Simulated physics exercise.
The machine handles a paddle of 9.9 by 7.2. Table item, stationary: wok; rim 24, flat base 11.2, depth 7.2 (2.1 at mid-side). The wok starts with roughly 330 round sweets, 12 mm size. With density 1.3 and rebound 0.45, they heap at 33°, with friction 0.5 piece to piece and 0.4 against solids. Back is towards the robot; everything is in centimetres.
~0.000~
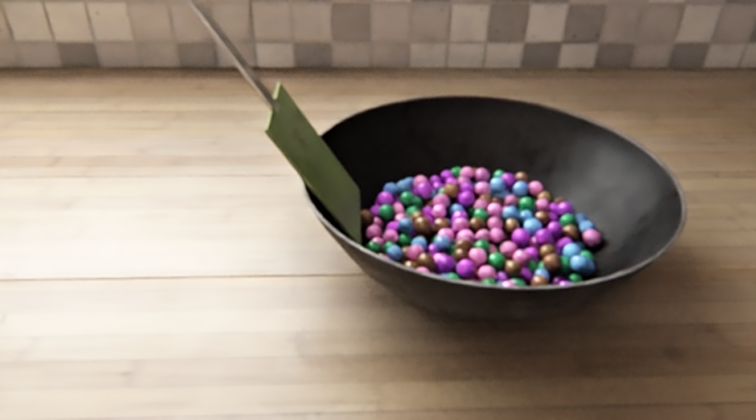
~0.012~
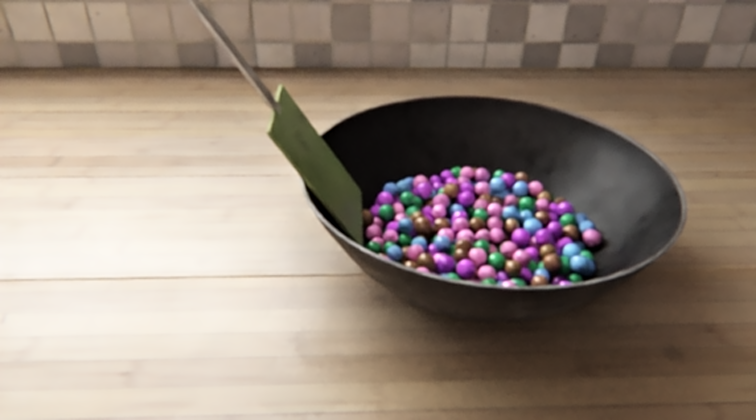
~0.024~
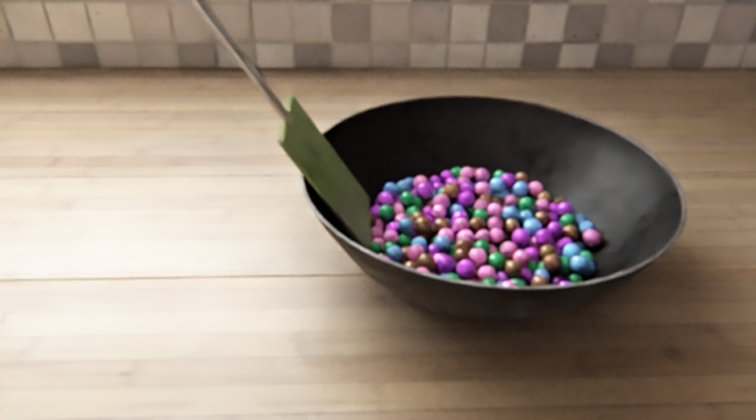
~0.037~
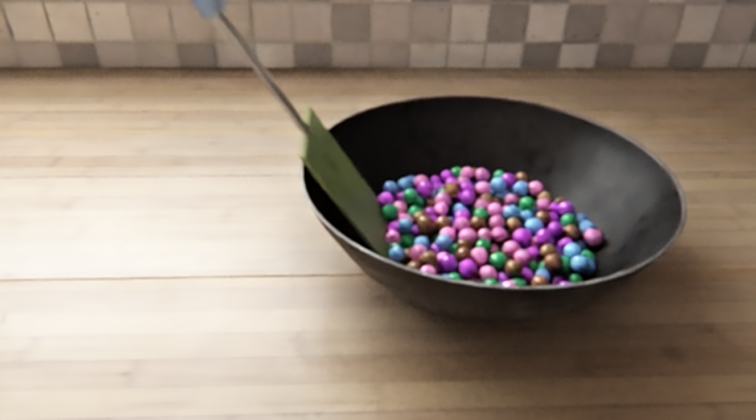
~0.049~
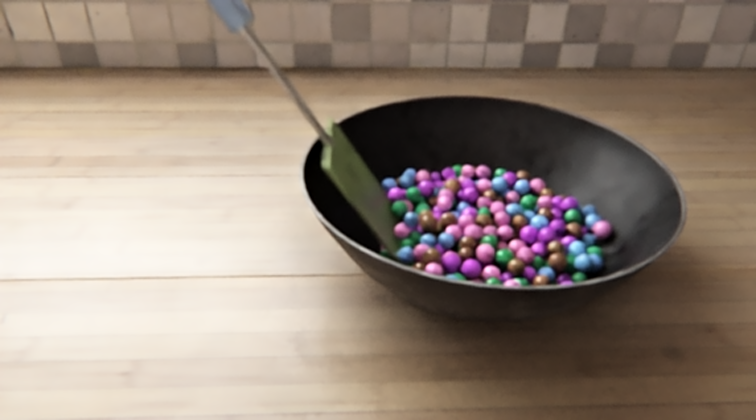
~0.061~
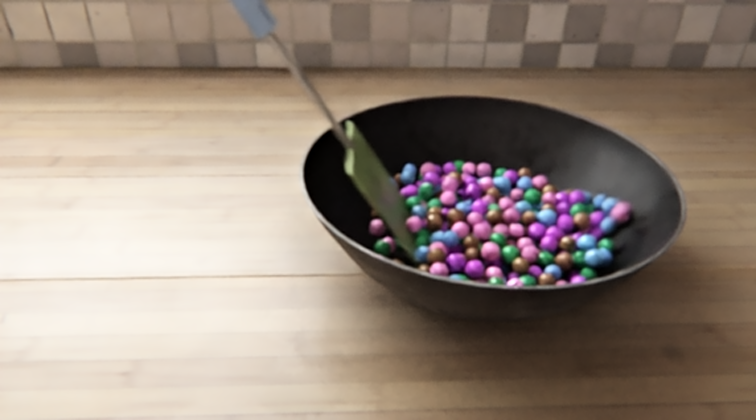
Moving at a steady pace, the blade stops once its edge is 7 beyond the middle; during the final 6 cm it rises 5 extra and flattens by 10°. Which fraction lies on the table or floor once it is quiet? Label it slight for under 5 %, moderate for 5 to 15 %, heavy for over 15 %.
Label: Heavy.
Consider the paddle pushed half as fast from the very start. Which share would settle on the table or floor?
About 10 per cent.
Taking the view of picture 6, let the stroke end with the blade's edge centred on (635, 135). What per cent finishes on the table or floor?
Something near 35 in a hundred.
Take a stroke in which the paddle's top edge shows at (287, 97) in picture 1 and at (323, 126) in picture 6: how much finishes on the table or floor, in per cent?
10 per cent.
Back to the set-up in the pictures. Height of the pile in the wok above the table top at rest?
It reaches about 6.0 cm.
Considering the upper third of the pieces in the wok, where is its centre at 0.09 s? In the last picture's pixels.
(538, 207).
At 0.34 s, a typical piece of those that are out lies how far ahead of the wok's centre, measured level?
Roughly 20 centimetres ahead.
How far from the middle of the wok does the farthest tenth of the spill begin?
I reckon it's some 60 centimetres.
After 0.09 s, sloping 58°, highest piece 9 above the table; 329 in the wok.
After 0.12 s, sloping 55°, highest piece 12 above the table; 326 in the wok, 3 on the blade or in flight.
After 0.34 s, sloping 48°, highest piece 19 above the table; 261 in the wok, 18 on the table or floor, 50 on the blade or in flight.
After 1.39 s, sloping 48°, highest piece 6 above the table; 261 in the wok, 68 on the table or floor.
At rest, 261 in the wok, 68 on the table or floor. That is 21 % on the table or floor.
